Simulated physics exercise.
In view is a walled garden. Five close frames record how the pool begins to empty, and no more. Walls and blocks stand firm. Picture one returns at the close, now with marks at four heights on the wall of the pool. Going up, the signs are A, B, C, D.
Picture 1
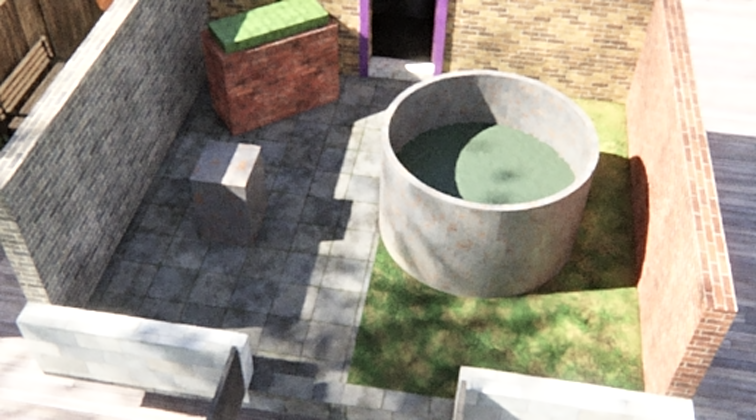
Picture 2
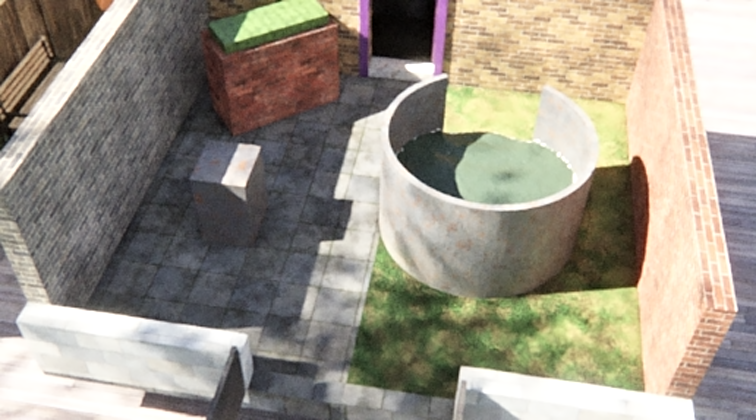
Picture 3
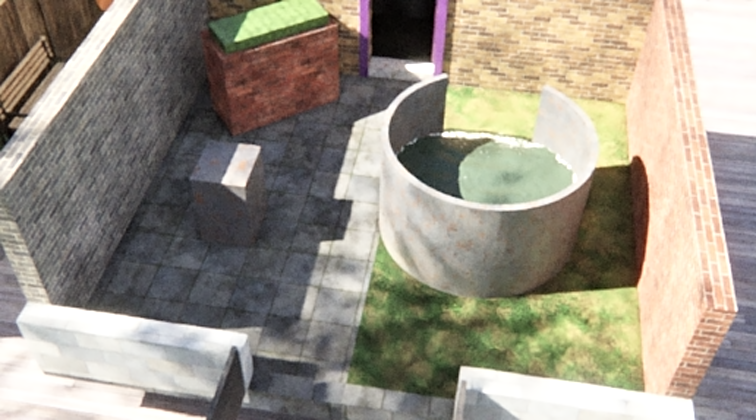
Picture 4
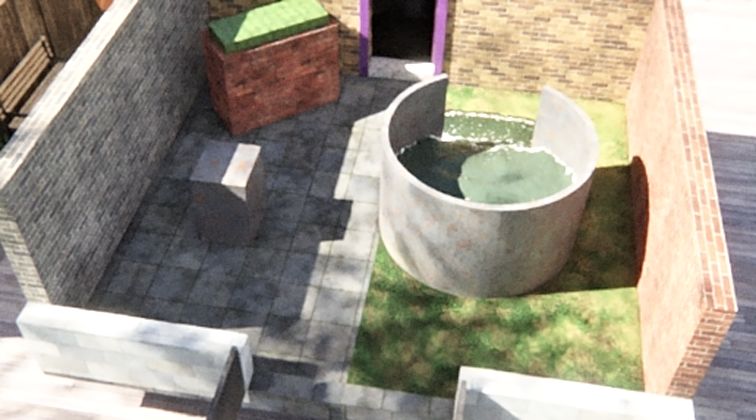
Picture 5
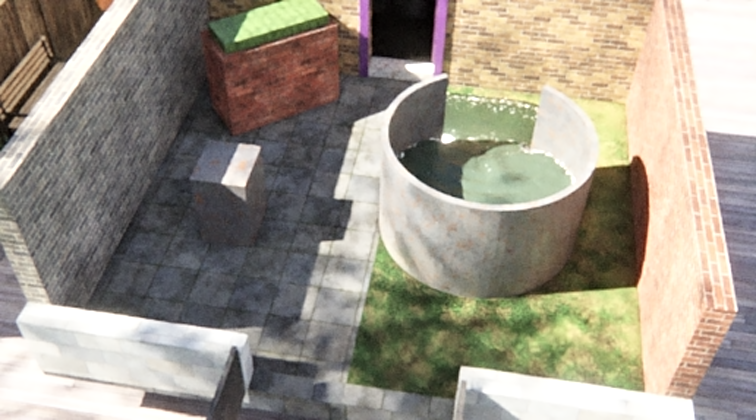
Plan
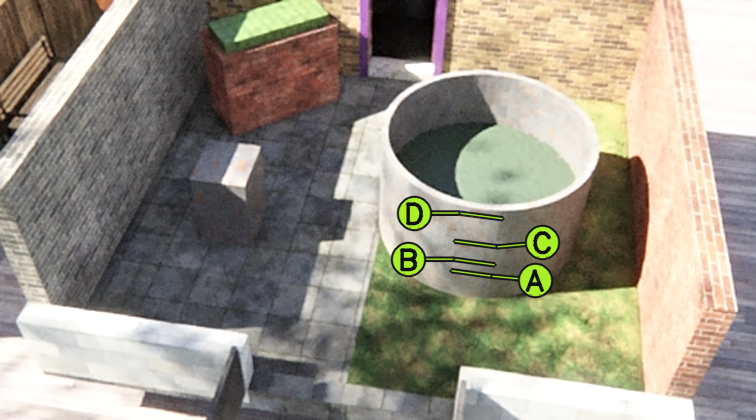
In a walled garden, a round pool's back section vanishes and green water flows out behind it.
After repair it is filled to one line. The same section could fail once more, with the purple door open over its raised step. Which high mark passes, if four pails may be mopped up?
It is B.
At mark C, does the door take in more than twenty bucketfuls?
No.
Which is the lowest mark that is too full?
That is mark C.
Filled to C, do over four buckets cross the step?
Yes, that goes wrong.
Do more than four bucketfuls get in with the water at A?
No, not at all.
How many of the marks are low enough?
Two of the four.
In lime, A at (471, 273); B at (473, 261); C at (476, 244); D at (480, 215); from the bottom up A, B, C, D.
With A, nothing gets over.
With B, a bucket or two gets in.
With C, about 10 bucketfuls get in.
With D, dozens of bucketfuls pour in.
